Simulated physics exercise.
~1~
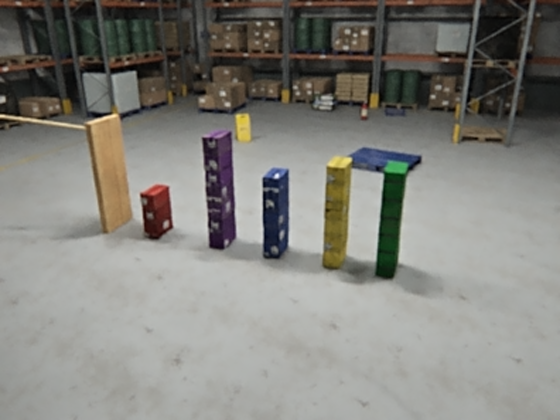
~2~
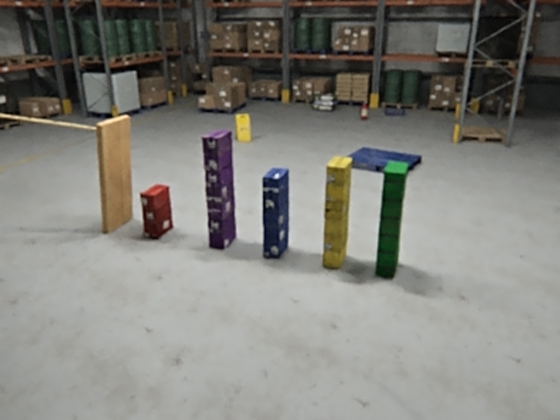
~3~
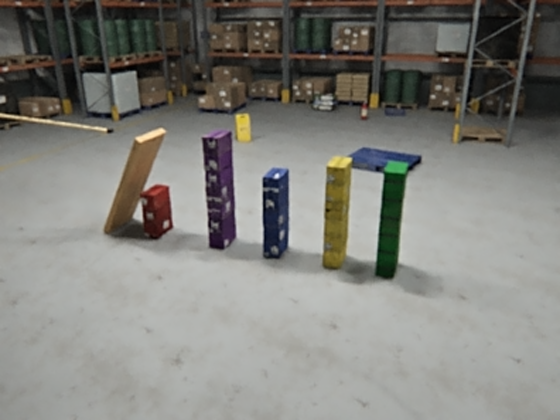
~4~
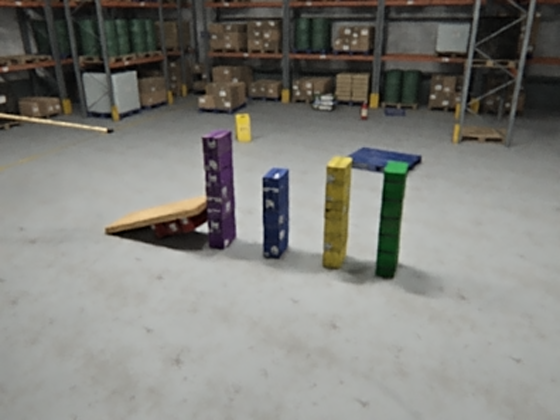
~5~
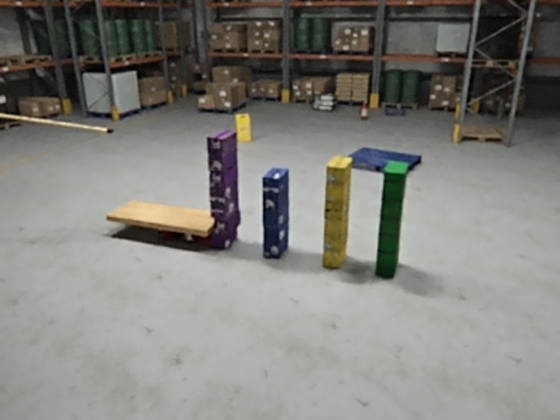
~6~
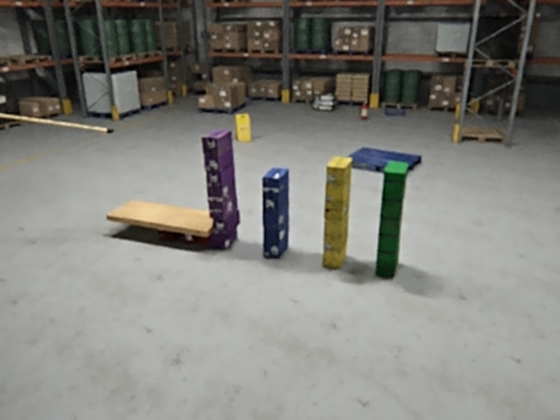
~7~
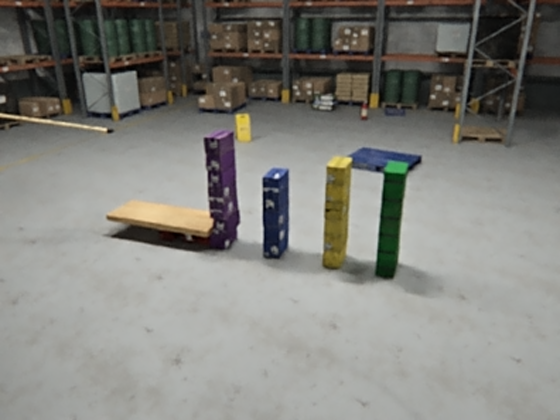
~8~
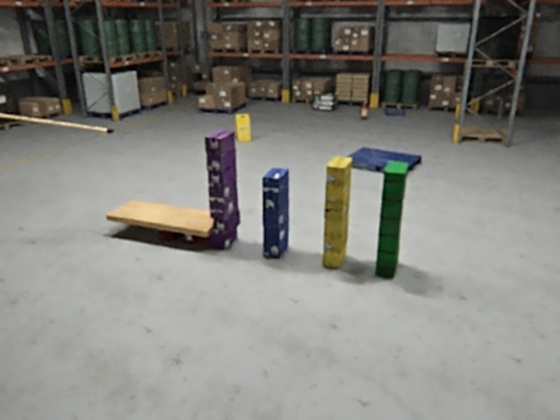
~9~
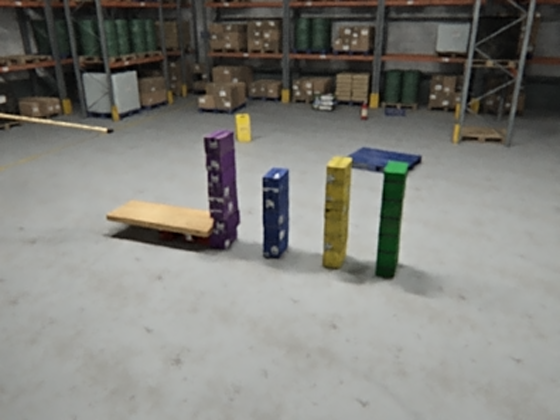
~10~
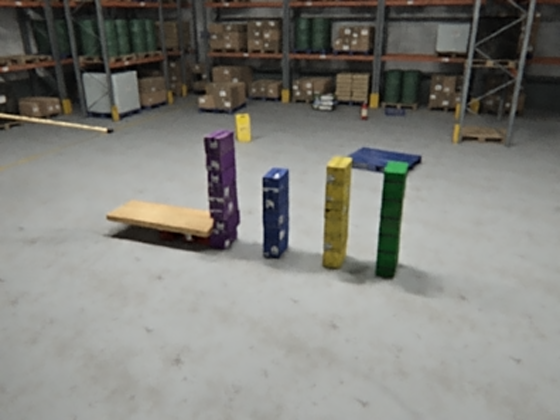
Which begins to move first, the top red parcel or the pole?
The pole begins to move first. The top red parcel stays where it is until the tipping board comes down on its stack.
